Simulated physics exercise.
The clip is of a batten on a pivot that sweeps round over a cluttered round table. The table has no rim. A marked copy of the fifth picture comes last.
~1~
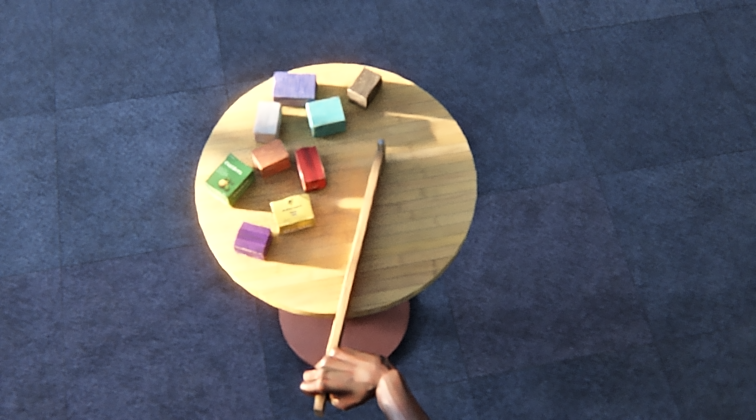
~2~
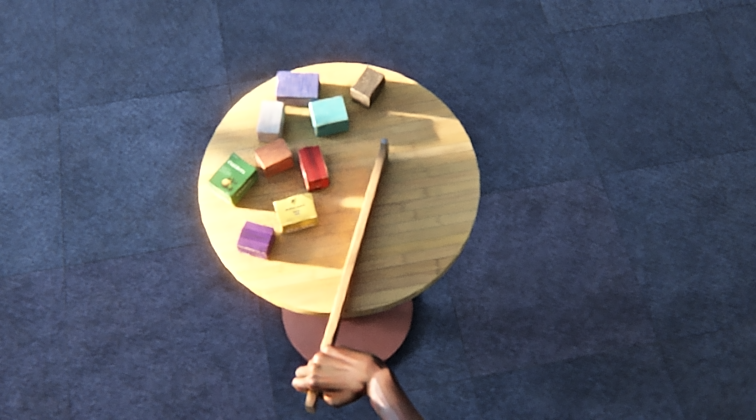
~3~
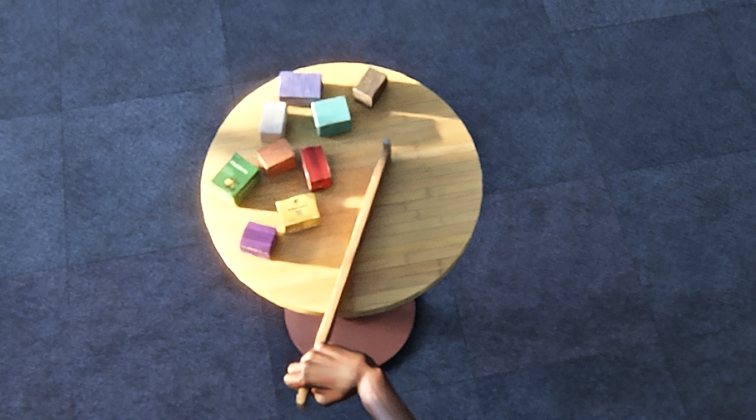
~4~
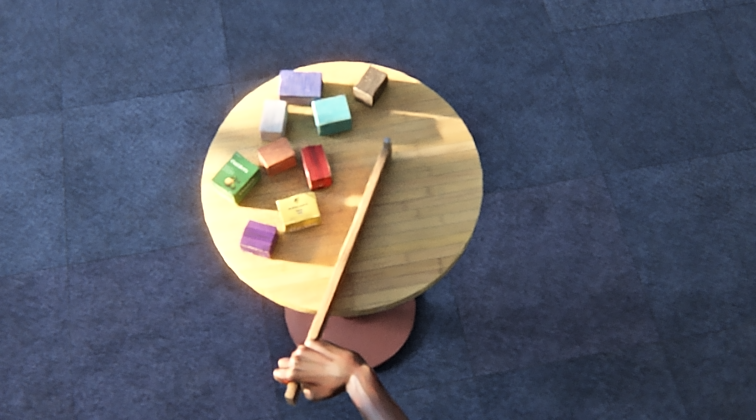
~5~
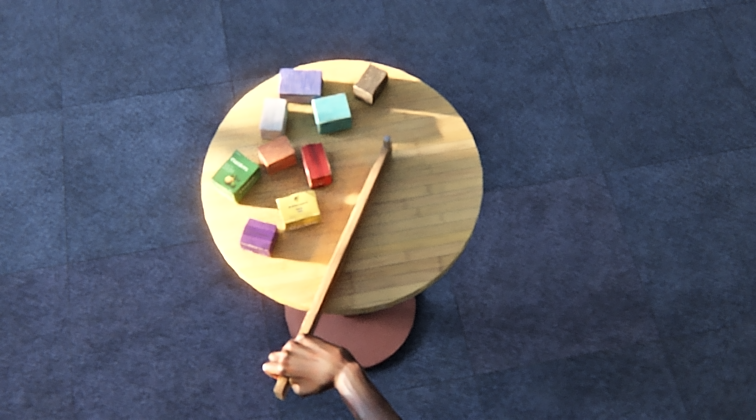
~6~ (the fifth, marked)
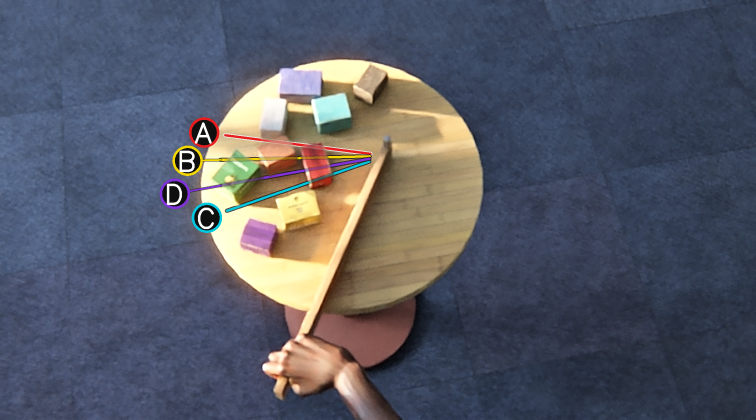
A round wooden table with a reddish base stands on dark blue carpet, seen from overhead. Small blocks in blue, grey, teal, brown, orange, red, green, yellow and purple lie over its left and upper parts, beside a long thin batten. A hand swings the batten's near end steadily leftward while its far tip barely shifts and the blocks keep their places, the view drifting very slightly.
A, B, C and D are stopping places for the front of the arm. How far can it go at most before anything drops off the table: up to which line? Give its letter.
At B, and not beyond.
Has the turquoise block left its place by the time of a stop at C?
By then, no.
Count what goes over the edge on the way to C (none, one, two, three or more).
The count is none.
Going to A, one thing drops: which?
The green packet goes over.
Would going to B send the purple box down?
No.
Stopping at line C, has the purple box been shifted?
Yes.
On the marked copy, A at (298, 144); B at (296, 158); C at (299, 186); D at (296, 172).
Taking B. A third of the way, arm (321, 202); purple box (258, 235); yellow box (291, 207).
Two thirds of the way, arm (301, 172); green packet (229, 157); purple box (242, 182).
When it is over, arm (297, 148); green packet (229, 115); blue block (303, 78); nothing has fallen.
As for the rest, A drops the green packet; C is safe but short; D is safe but short.
